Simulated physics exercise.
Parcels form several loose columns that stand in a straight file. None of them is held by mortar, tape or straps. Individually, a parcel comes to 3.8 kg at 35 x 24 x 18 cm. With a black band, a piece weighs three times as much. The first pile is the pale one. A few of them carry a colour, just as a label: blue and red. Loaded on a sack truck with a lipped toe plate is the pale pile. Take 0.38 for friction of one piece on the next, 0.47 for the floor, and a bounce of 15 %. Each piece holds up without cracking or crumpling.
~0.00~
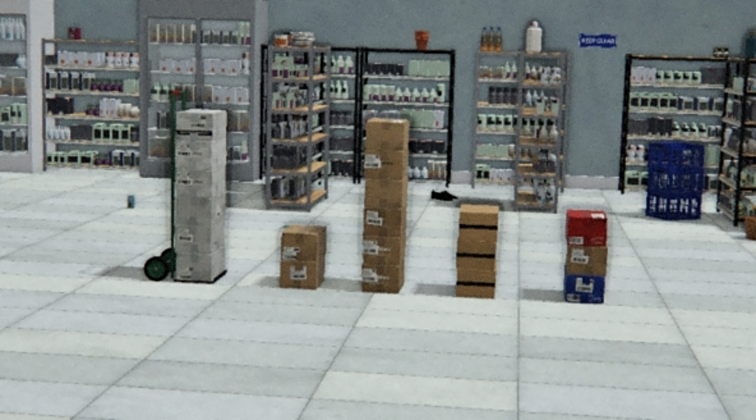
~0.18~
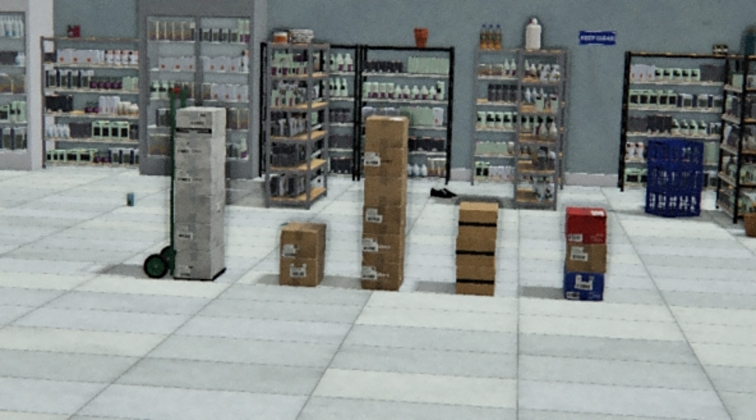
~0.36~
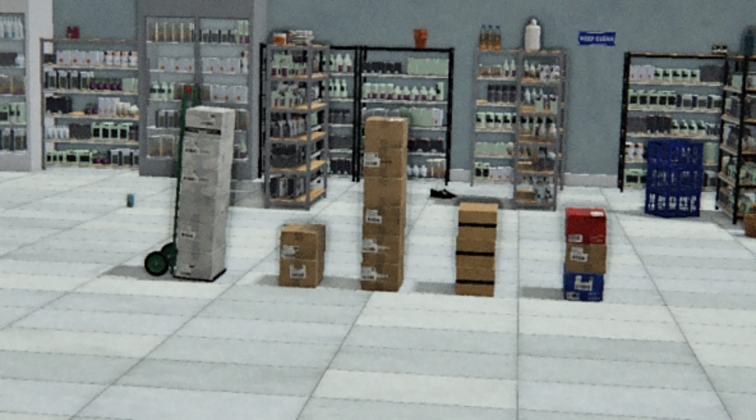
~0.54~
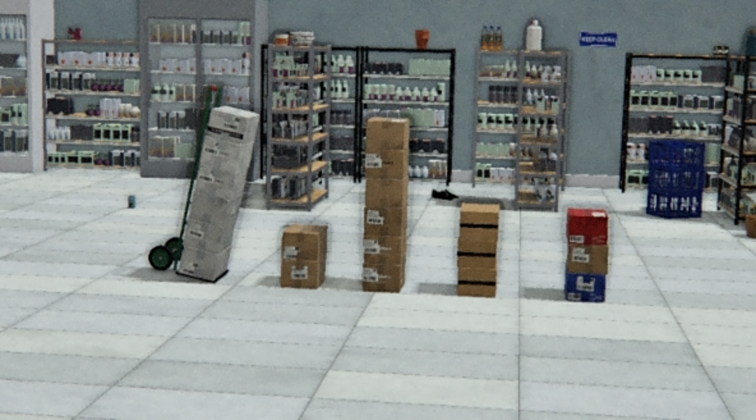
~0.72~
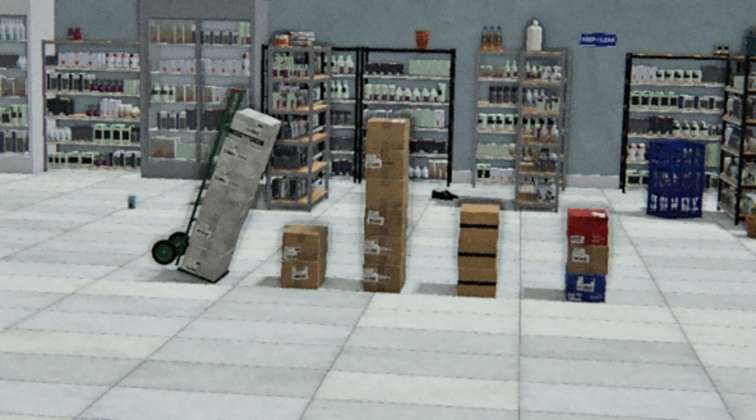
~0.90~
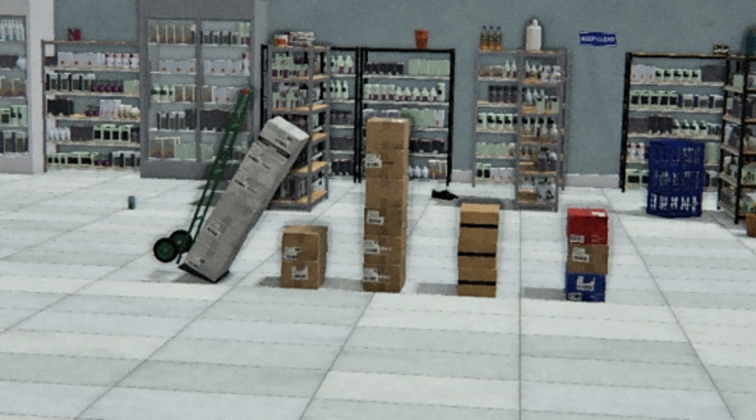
At first, a pale stack of boxes stands upright on a green hand truck, left of four shorter or browner stacks in a row on a tiled floor. The truck then tilts to the right, the pale stack leaning with it, and the stack leans further, its top separating from the frame, while the others stay still.
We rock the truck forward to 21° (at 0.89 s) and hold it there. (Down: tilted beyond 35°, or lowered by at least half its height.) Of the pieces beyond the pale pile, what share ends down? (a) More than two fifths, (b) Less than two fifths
The answer is b.
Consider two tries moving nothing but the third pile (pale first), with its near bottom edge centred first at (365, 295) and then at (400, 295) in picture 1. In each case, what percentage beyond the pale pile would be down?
I'd say close to 0 percent, then close to 0 percent.
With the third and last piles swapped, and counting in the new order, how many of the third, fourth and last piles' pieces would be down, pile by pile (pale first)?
Down tally in the new order: Third = 1, fourth = 0, last = 0.
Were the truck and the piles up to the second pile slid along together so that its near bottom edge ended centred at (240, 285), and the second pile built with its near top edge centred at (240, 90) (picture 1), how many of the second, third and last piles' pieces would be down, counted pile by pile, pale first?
Result: Second pile 7, third pile 5, last pile 2.
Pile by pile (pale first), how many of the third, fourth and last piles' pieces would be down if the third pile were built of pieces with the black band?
Third 0, fourth 0, last 0.
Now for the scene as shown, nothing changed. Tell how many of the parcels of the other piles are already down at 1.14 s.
Tally at that time: 0.
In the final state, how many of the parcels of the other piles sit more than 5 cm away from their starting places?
Count: 3.
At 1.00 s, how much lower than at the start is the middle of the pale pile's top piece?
20 cm lower.
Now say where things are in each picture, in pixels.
In the first picture (we follow the side turned to the camera), truck frame (173, 131) 0° forward; red parcel (588, 232); blue parcel (585, 290); no other piece has moved.
The second picture shows truck frame (172, 128) 0° forward; red parcel (587, 229).
The third picture shows truck frame (182, 127) 4° forward, top of the pale pile leaning 4°; red parcel (587, 230); no other piece has moved.
The fourth picture shows truck frame (203, 126) 11° forward, top of the pale pile leaning 12°; red parcel (588, 231); no other piece has moved.
The fifth picture shows truck frame (222, 127) 18° forward, top of the pale pile leaning 20°; red parcel (589, 231); no other piece has moved.
The sixth picture shows truck frame (230, 127) 21° forward, top of the pale pile leaning 31°; red parcel (588, 230); blue parcel (587, 288); no other piece has moved.
Around 1.00 s, 6 of the pale pile down; none of the 14 other parcels down.
Around 1.14 s, 6 of the pale pile down; none of the 14 other parcels down, 1 disturbed.
Around 1.52 s, 6 of the pale pile down; none of the 14 other parcels down, 5 disturbed.
Finally (2.8 s), 6 of the pale pile down; none of the 14 other parcels down, 4 disturbed; red parcel unmoved; blue parcel unmoved. That is 0 per cent. Seen by the last camera, middles, red parcel near (587, 226), blue parcel near (585, 283).
